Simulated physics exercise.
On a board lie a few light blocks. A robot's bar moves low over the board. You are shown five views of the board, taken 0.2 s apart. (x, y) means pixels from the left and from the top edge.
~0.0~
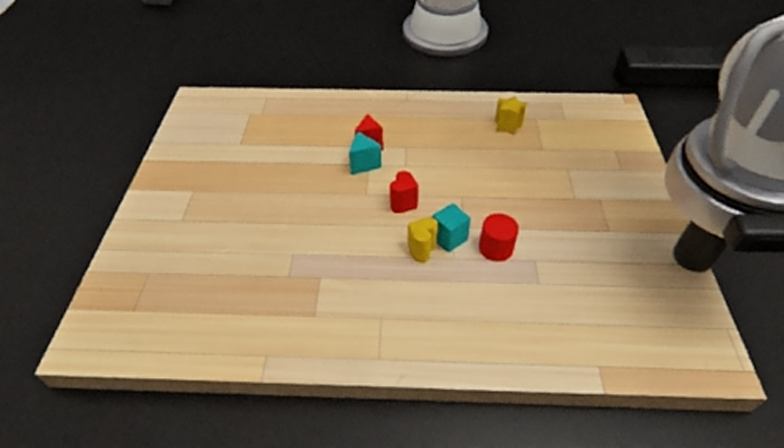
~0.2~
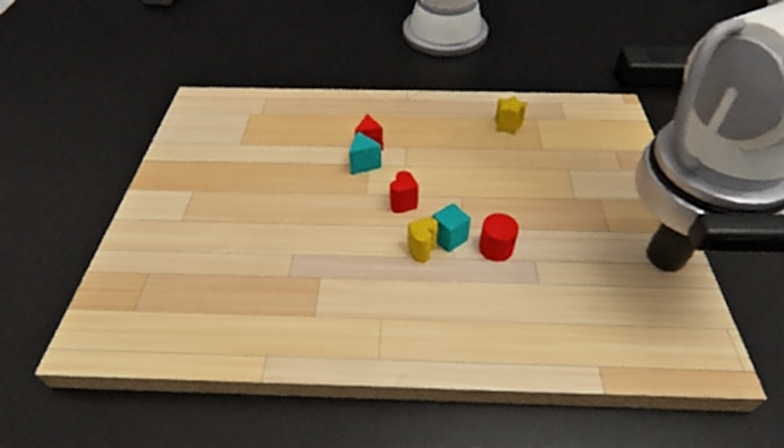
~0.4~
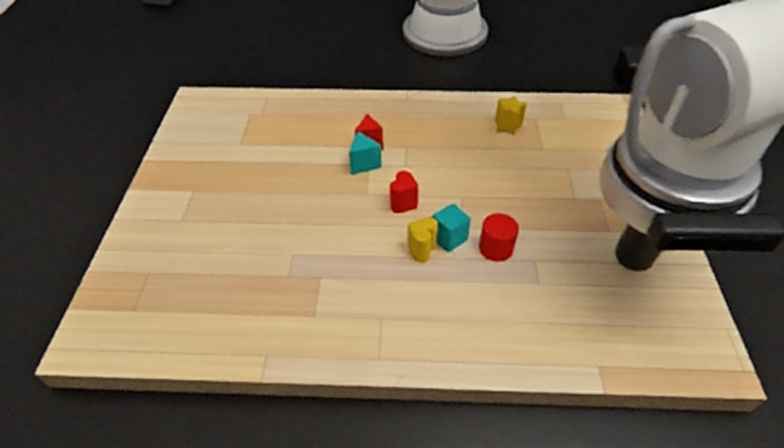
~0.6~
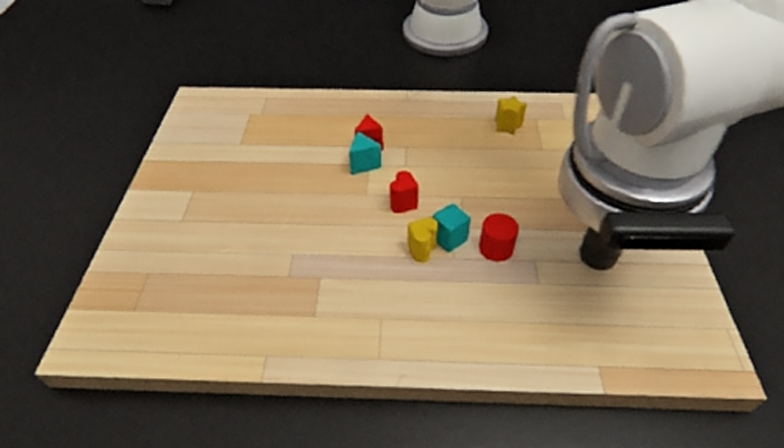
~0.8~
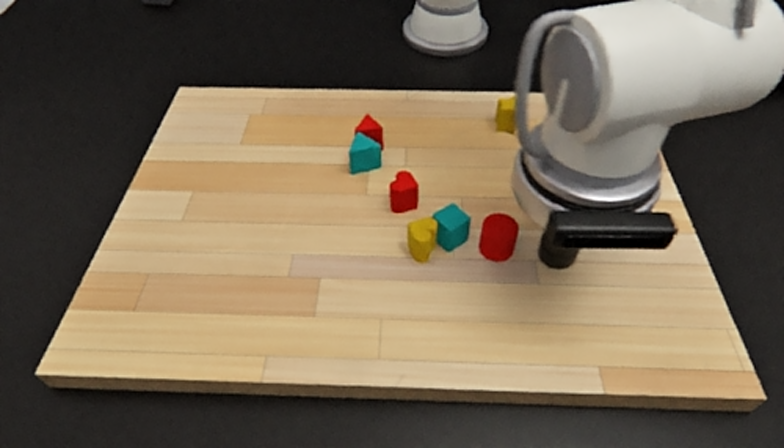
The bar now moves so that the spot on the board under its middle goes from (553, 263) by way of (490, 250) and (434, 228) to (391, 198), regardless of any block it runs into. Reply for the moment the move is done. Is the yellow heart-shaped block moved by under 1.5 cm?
That would be a yes.
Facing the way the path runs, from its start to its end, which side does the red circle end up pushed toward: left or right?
Slides right.
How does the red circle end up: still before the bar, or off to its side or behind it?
The bar will have lost it.
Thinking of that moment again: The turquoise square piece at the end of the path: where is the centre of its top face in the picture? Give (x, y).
The turquoise square piece ends near (364, 187).
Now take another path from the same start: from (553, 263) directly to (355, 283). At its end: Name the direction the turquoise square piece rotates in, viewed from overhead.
Answer: Against the clock.
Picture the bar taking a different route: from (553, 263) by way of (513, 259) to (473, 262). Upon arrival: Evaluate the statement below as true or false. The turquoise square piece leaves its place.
That statement is accurate.
What follows on the original path. One third of the way, bar (491, 241); yellow heart-shaped block (419, 229), turned 15° anticlockwise; turquoise square piece (432, 206), turned 50° anticlockwise; red circle (463, 209).
Two thirds of the way, bar (433, 220); red heart-shaped block (397, 176), turned 30° anticlockwise; yellow heart-shaped block (418, 229), turned 20° anticlockwise; turquoise square piece (399, 197), turned 85° anticlockwise; red circle (427, 181).
At the end, bar (391, 190); red heart-shaped block (372, 161), turned 20° anticlockwise; yellow heart-shaped block (418, 229), turned 20° anticlockwise; turquoise square piece (364, 187), turned 175° anticlockwise; red circle (415, 159).
